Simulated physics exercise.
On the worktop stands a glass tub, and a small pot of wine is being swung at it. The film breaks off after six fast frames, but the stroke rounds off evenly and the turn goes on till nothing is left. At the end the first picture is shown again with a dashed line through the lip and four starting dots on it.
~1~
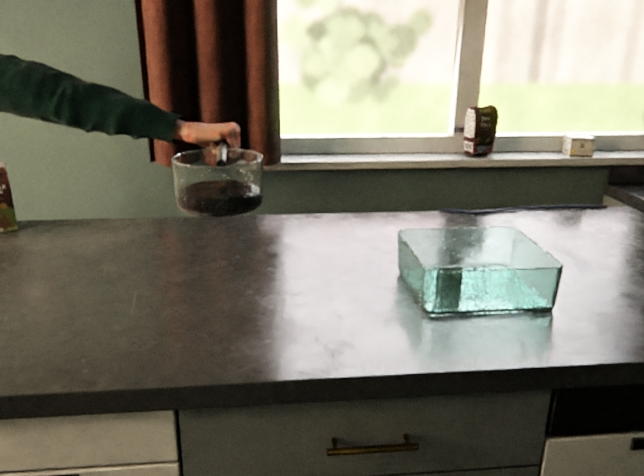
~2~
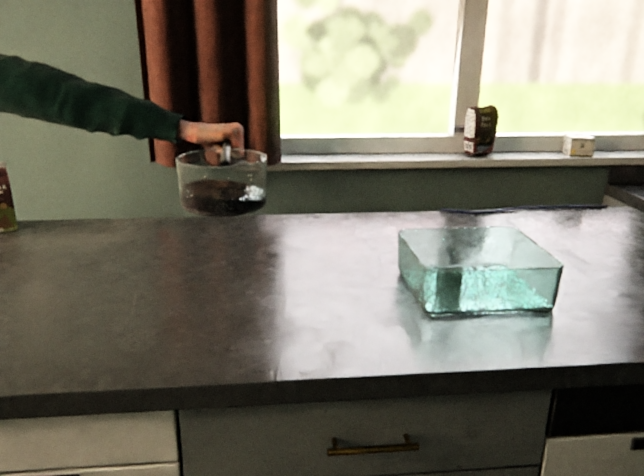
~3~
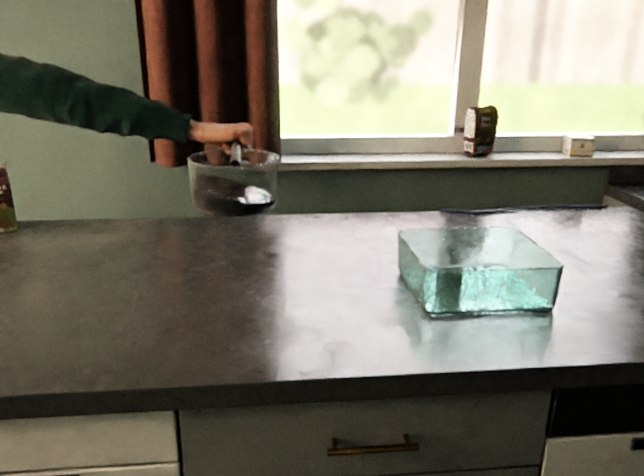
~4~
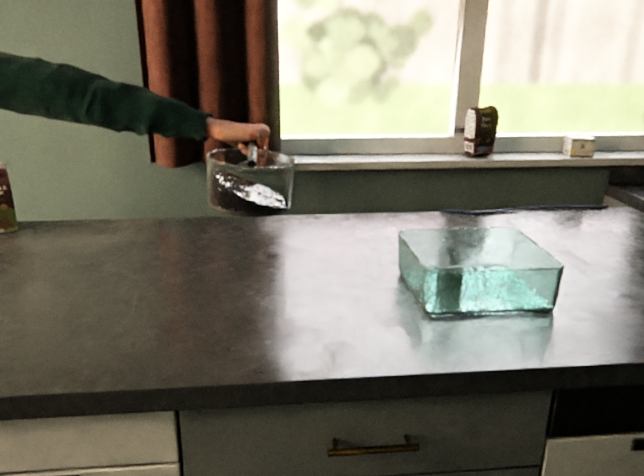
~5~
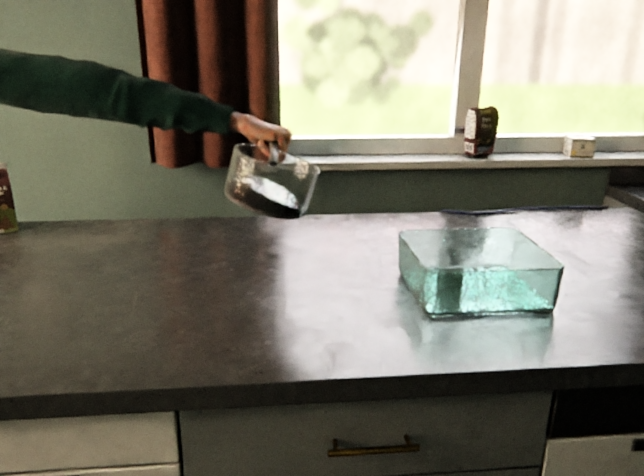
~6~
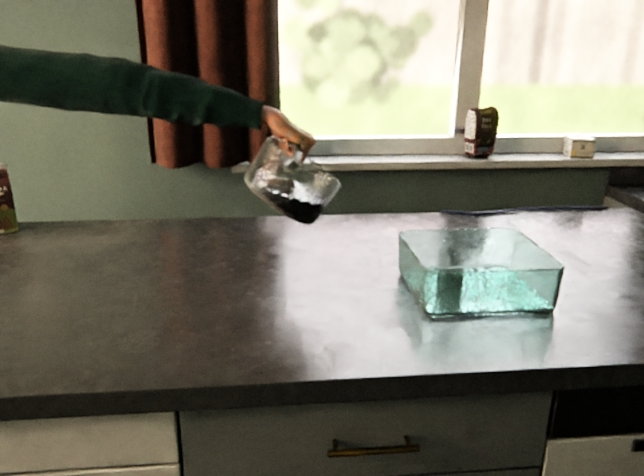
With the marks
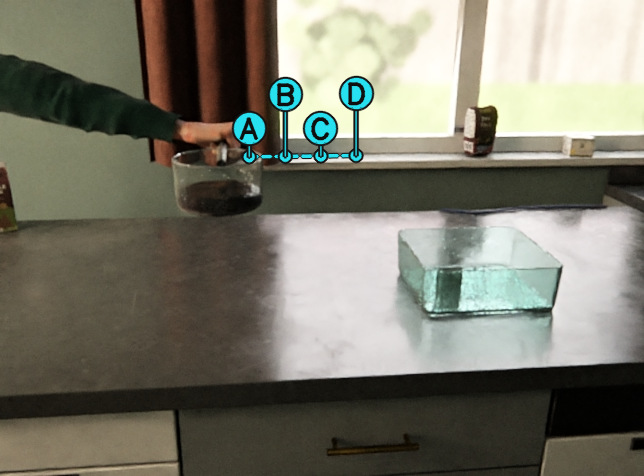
In this clip, a hand in a dark green sleeve holds a small clear pot of dark liquid above a worktop, moves it right toward a glass tub, and tilts it increasingly to the right, the liquid staying inside.
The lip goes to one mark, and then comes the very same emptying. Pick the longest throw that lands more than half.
Go for B.
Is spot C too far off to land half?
No, that is safe.
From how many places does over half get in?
Three.
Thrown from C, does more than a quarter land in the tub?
Yes, it does.
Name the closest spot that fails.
That would be A.
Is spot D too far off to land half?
No.
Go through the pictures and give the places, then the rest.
Upright, lip at (261, 156); tub from (421, 313) to (553, 308); nothing has left yet.
Upright, lip at (265, 156); nothing has left yet.
Upright, lip at (276, 156); nothing has left yet.
Tipped about 5°, lip at (295, 160); nothing has left yet.
Tipped about 17°, lip at (318, 170); nothing has left yet.
Tipped about 34°, lip at (340, 184); nothing has left yet.
On the marked copy, A at (249, 156); B at (285, 156); C at (320, 156); D at (356, 155).
With A, about 32 % lands in the tub, 63 % falls short and 5 % goes beside or beyond.
With B, about 66 % lands in the tub, 20 % falls short and 15 % goes beside or beyond.
With C, about 84 % lands in the tub, 8 % falls short and 9 % goes beside or beyond.
With D, about 81 % lands in the tub, 12 % falls short and 7 % goes beside or beyond.
